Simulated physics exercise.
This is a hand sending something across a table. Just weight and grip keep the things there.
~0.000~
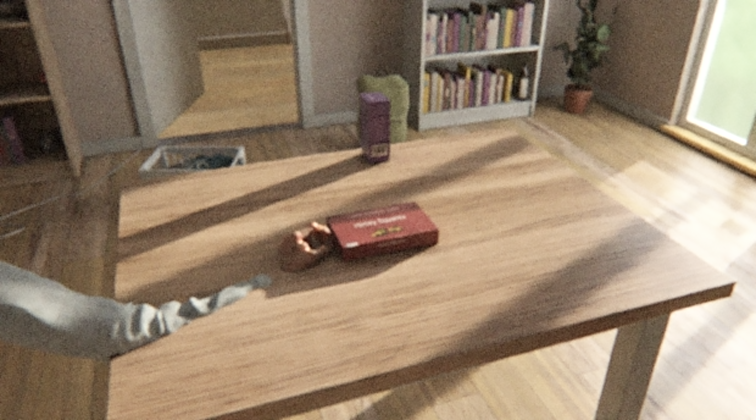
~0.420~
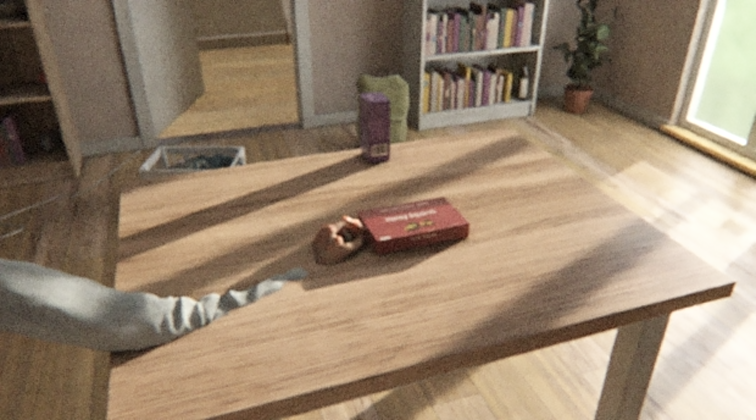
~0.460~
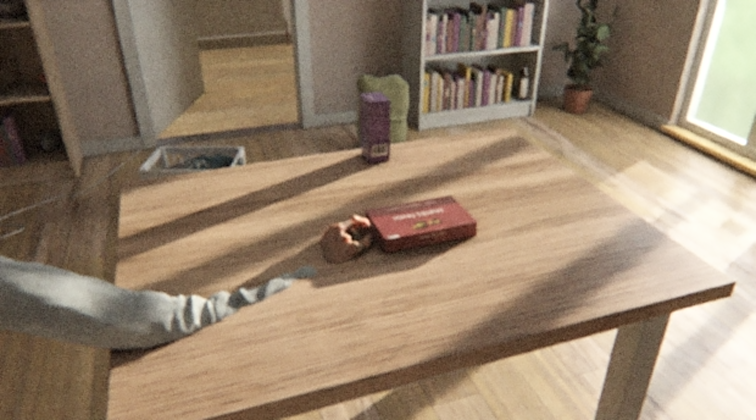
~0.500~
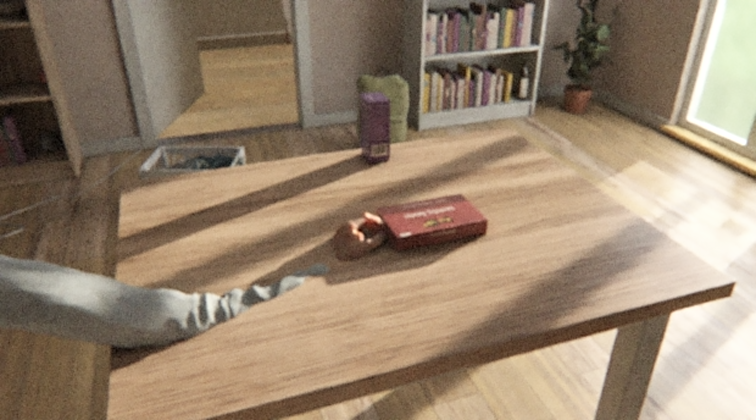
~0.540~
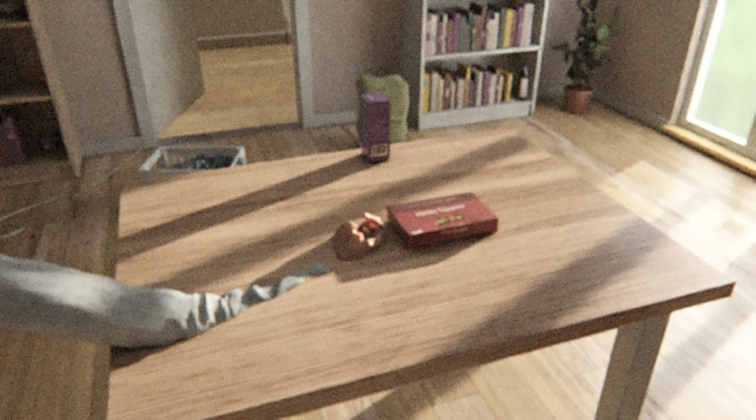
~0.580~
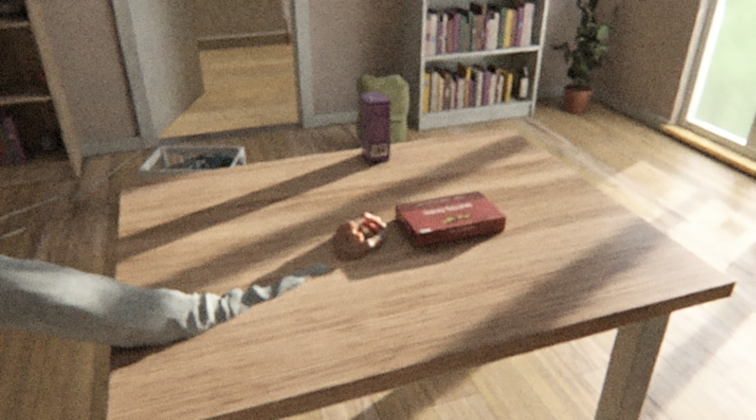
A red packet sliding a short way right across a wooden table, pushed by a hand that then stays behind it.
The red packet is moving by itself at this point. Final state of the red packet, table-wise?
On.
After 0.68 s, red packet shifted a little near (456, 216).
After 0.98 s, red packet resting near (456, 216).
In the end (1.3 s), moved from the start, red packet. At the end, from the last picture's camera, red packet near (456, 216).
